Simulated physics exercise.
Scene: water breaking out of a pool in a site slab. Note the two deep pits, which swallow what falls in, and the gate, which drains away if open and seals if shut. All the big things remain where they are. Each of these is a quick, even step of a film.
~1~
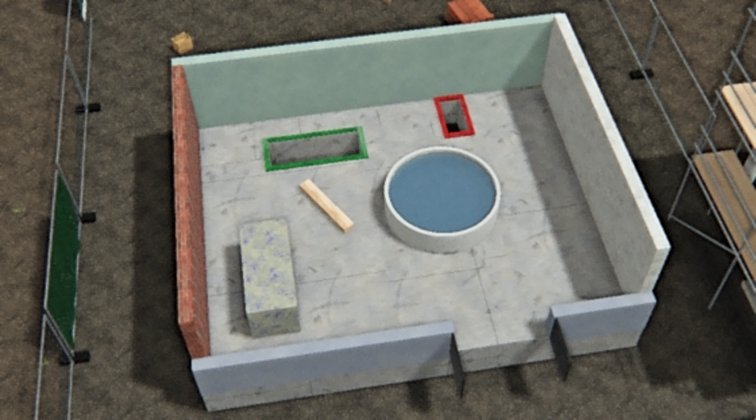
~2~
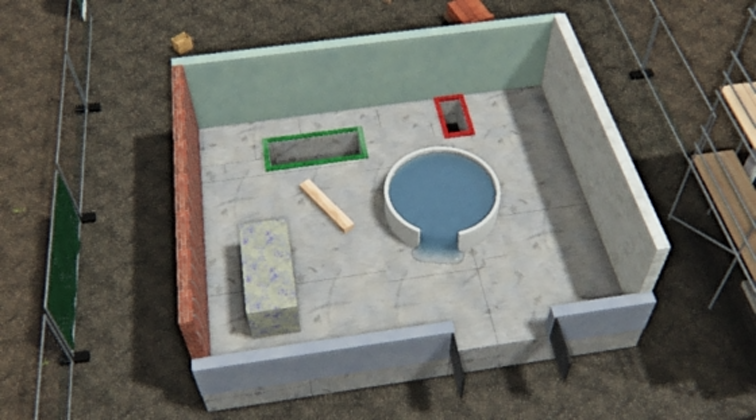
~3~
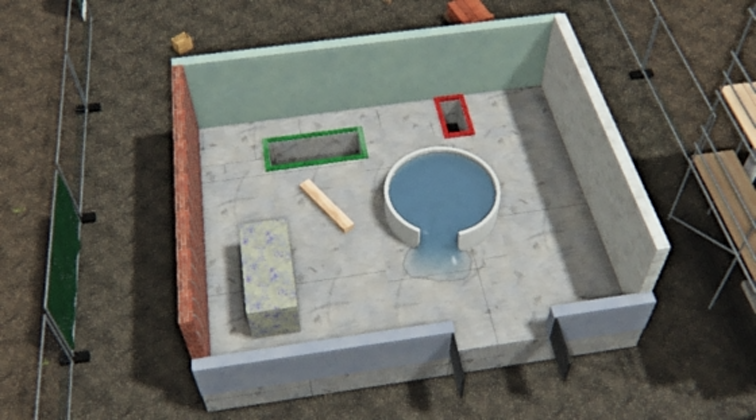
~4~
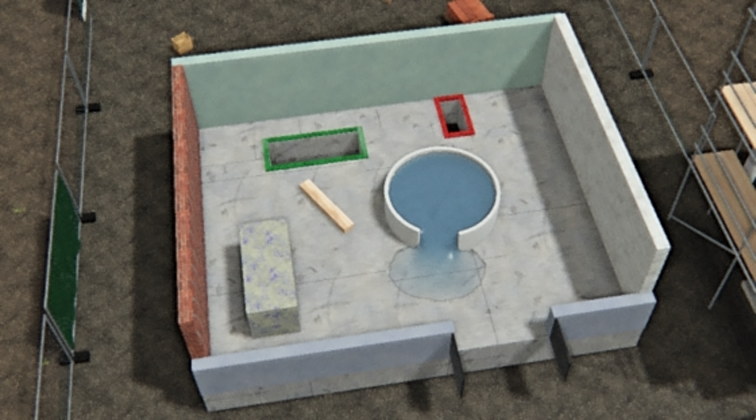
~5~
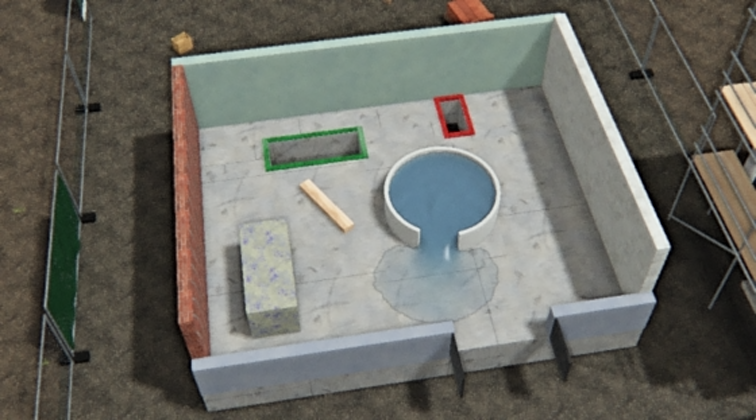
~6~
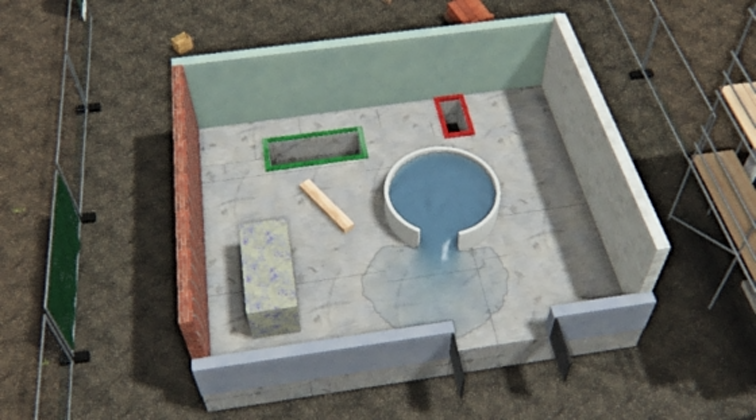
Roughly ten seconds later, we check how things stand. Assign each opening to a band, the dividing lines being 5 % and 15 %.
One by one: As it plays out the gate goes past fifteen per cent, as it plays out the red pit never reaches five per cent, as it plays out the green pit never reaches five per cent.
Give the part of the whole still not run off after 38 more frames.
The share not yet gone is roughly 76 percent.
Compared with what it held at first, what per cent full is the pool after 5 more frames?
Roughly 78 percent.
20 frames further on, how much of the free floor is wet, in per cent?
I'd put it at roughly 25 per cent.
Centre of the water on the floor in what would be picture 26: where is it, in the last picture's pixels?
Point: (408, 251).
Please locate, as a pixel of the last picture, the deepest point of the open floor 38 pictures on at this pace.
Somewhere near (213, 377), I think.
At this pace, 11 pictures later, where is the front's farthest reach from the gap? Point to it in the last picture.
My best guess is about (241, 372).
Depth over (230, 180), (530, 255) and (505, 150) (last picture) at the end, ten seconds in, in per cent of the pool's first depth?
About 8, 0 and 0 percent, in that order.
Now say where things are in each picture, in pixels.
In the first frame, the round tank at (442, 192) is whole and still.
In the second frame, the front is at (460, 255), out from the gap at (438, 246).
In the third frame, the front is at (465, 272), out from the gap at (438, 246).
In the fourth frame, the front is at (413, 292), out from the gap at (438, 246).
In the fifth frame, the front is at (441, 320), out from the gap at (438, 246).
In the sixth frame, water pours out at (438, 246) and has run to a hidden place.
A moment on, water covers 15 % of the floor; the gate 2 %, the red pit 0 %, the green pit 0 %.
Next, water covers 20 % of the floor; the gate 7 %, the red pit 0 %, the green pit 0 %.
Then, water covers 25 % of the floor; the gate 14 %, the red pit 0 %, the green pit 0 %.
Later, water covers 40 % of the floor; the gate 23 %, the red pit 0 %, the green pit 0 %.
In the end, water covers 50 % of the floor; the gate 31 %, the red pit 0 %, the green pit 0 %.
